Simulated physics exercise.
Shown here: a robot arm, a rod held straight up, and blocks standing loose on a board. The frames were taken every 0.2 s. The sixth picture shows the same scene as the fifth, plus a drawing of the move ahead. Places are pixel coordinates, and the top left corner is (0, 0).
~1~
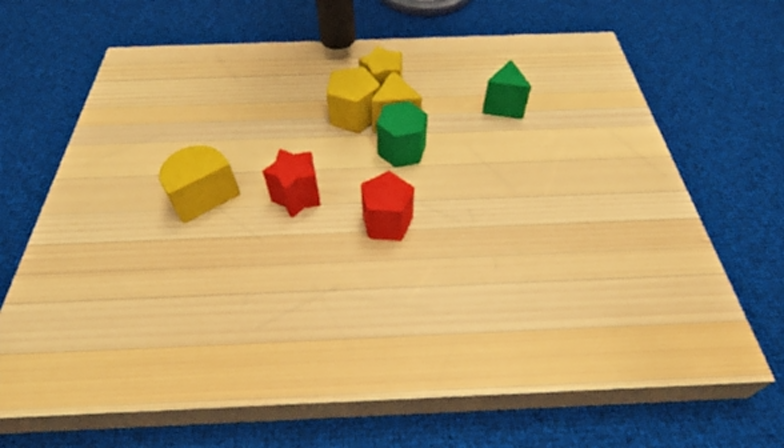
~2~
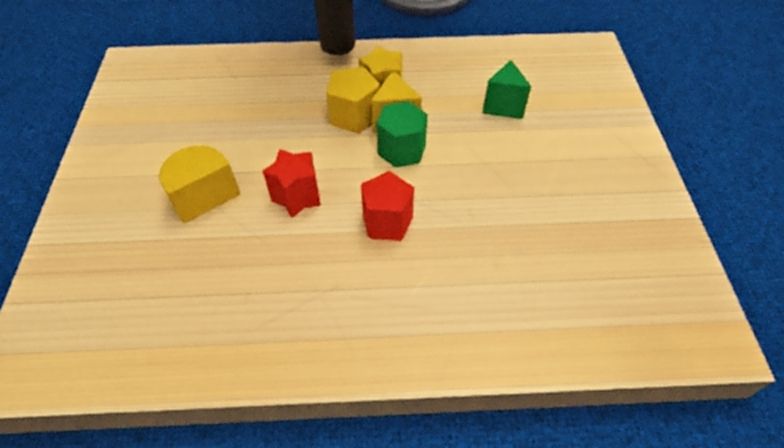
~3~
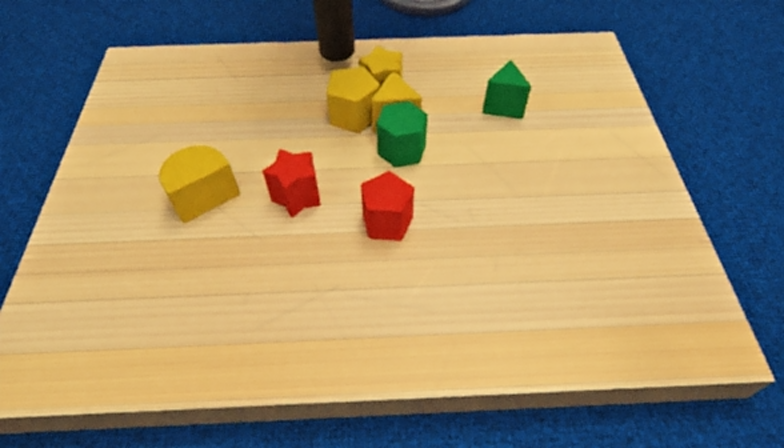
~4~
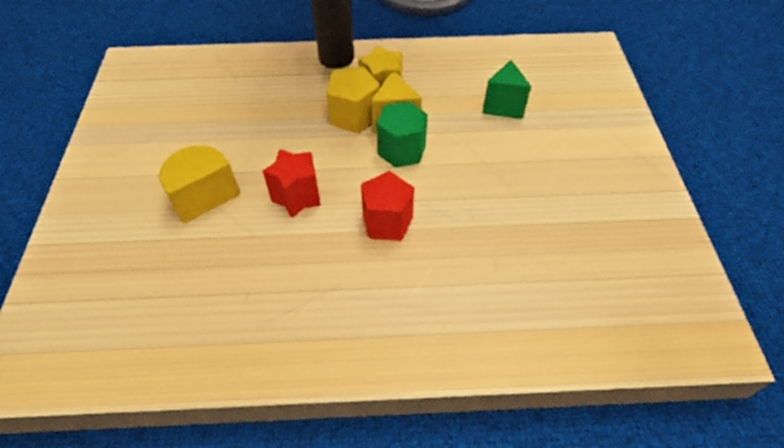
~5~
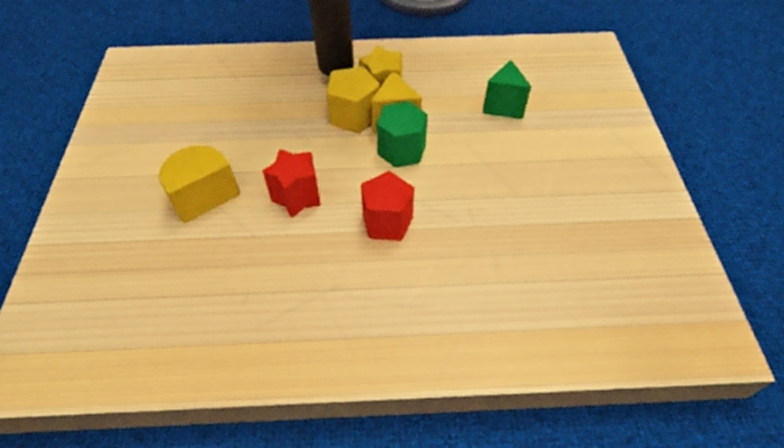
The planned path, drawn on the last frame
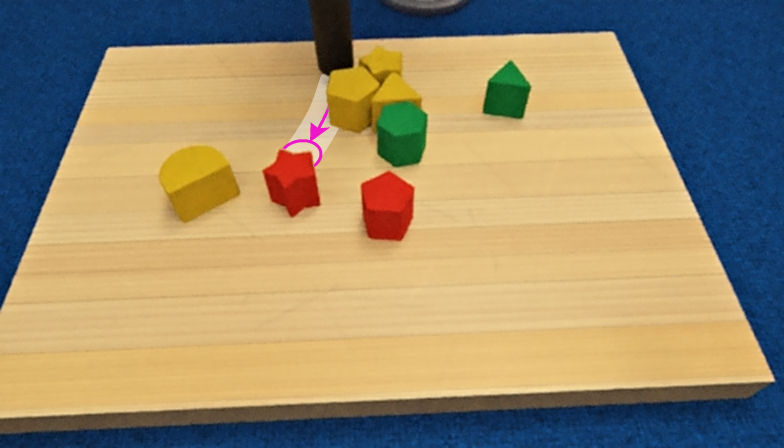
A dark upright rod at the back of a wooden board moved slowly a short way forward, just left of a cluster of yellow blocks, while all the yellow, red and green blocks stayed still.
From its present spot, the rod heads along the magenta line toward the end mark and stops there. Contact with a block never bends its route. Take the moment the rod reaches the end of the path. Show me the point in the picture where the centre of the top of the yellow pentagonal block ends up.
By then it is at (355, 107).
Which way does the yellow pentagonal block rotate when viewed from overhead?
Direction: Anticlockwise.
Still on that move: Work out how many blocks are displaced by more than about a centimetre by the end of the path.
The result: One block.
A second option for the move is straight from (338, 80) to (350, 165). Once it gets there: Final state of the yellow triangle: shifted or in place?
The yellow triangle changes place.
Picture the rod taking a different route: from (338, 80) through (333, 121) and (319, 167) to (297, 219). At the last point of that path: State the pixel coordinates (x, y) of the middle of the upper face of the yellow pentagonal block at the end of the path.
It will end up at (369, 120).
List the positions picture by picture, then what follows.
In the first picture, tip of the rod (338, 39), middles of tops, yellow pentagonal block (351, 83), yellow star-shaped block (382, 59), yellow triangle (395, 89).
In the second picture, rod (338, 45), nothing pushed.
In the third picture, rod (337, 51), nothing pushed.
In the fourth picture, rod (337, 58), nothing pushed.
In the fifth picture, rod (336, 65), yellow pentagonal block (351, 83), yellow star-shaped block (382, 59), yellow triangle (395, 89).
The line goes from (338, 80) through (330, 104) and (318, 129) to (301, 155).
On the path given first. One third of the way, rod (328, 90); yellow pentagonal block (354, 92), turned 25° anticlockwise.
Two thirds of the way, rod (316, 115); yellow pentagonal block (355, 107), turned 65° anticlockwise; yellow triangle (399, 91), turned 15° anticlockwise.
At the end, rod (298, 141); yellow pentagonal block (355, 107), turned 65° anticlockwise; yellow star-shaped block unmoved; yellow triangle (399, 91), turned 15° anticlockwise.
